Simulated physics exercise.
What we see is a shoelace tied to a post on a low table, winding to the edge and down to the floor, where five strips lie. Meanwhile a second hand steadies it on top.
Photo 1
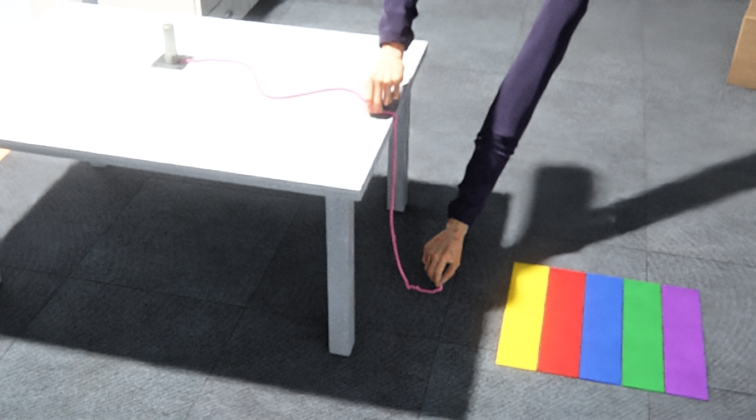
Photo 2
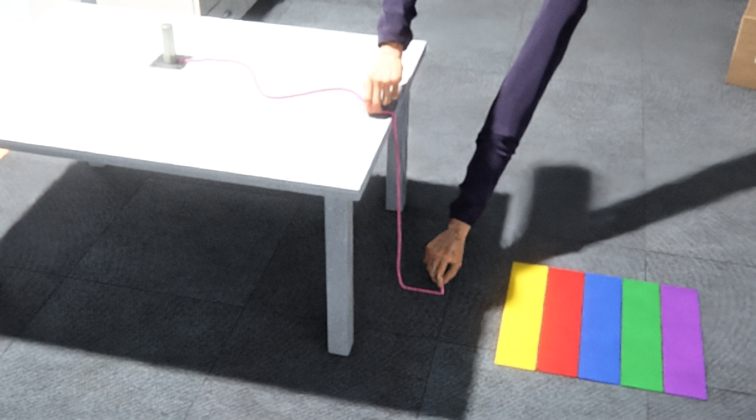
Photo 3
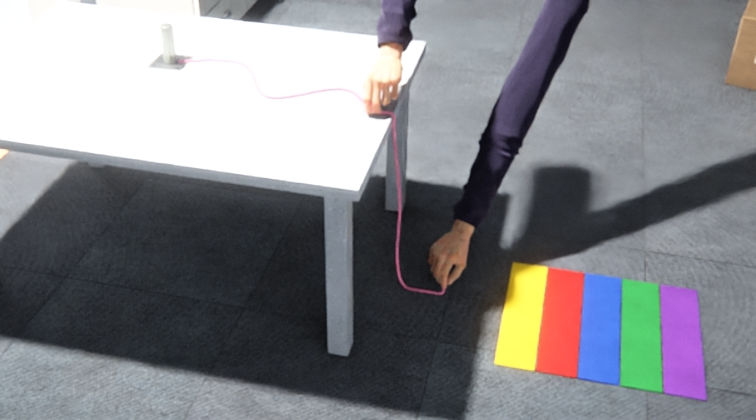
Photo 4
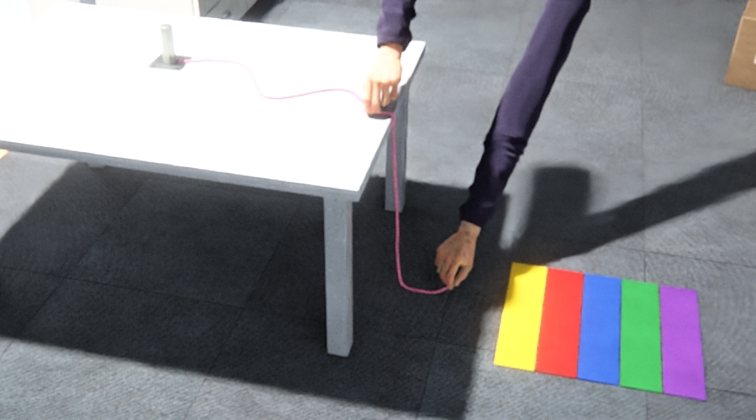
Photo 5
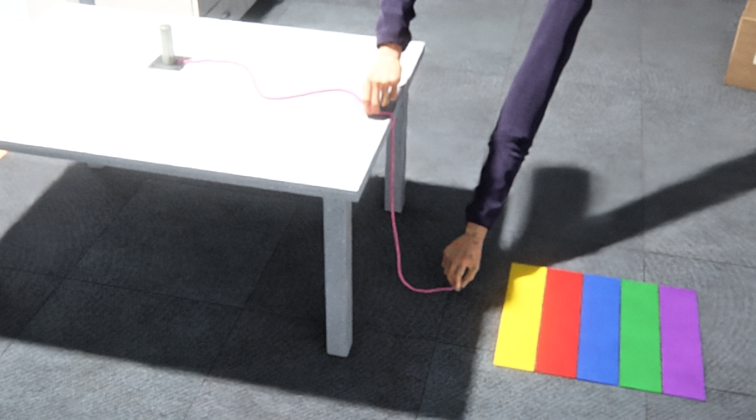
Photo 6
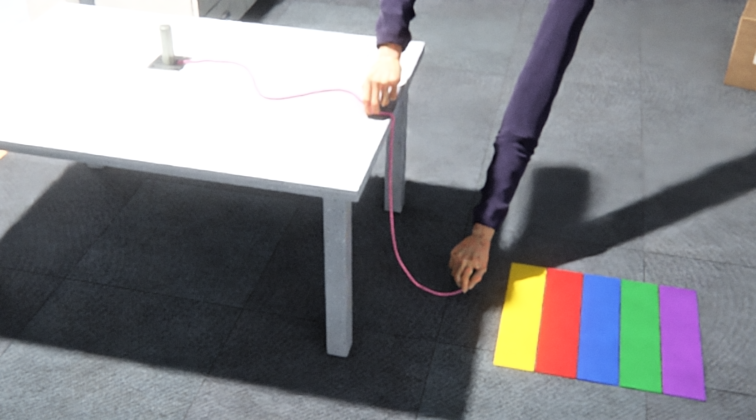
A pink cord runs from a small upright post across a white table, over its right edge and down to a grey tiled floor, seen from above at an angle. One dark-sleeved hand rests at the table edge, while yellow, red, blue, green and purple strips lie side by side at right. The other hand slowly draws the cord's lower end slightly rightward; the camera stays still.
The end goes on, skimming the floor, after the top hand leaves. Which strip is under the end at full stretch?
The green strip.
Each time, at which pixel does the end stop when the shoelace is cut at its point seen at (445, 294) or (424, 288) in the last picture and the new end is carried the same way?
First (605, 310), then (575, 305).
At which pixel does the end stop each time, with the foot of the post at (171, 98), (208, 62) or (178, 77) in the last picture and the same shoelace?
Taking the tries in turn, you get (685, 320), (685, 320) and (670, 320).
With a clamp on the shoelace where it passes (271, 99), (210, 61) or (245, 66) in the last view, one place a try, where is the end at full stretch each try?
Results: (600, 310); (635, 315); (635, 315).
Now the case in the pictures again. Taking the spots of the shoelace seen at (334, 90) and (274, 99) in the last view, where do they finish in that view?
To (373, 104) for the first and to (316, 92) for the second.
Soon after, end near (567, 303); over red.
Then, end near (614, 311); over blue.
At full stretch, end near (642, 315); over green. Over green.
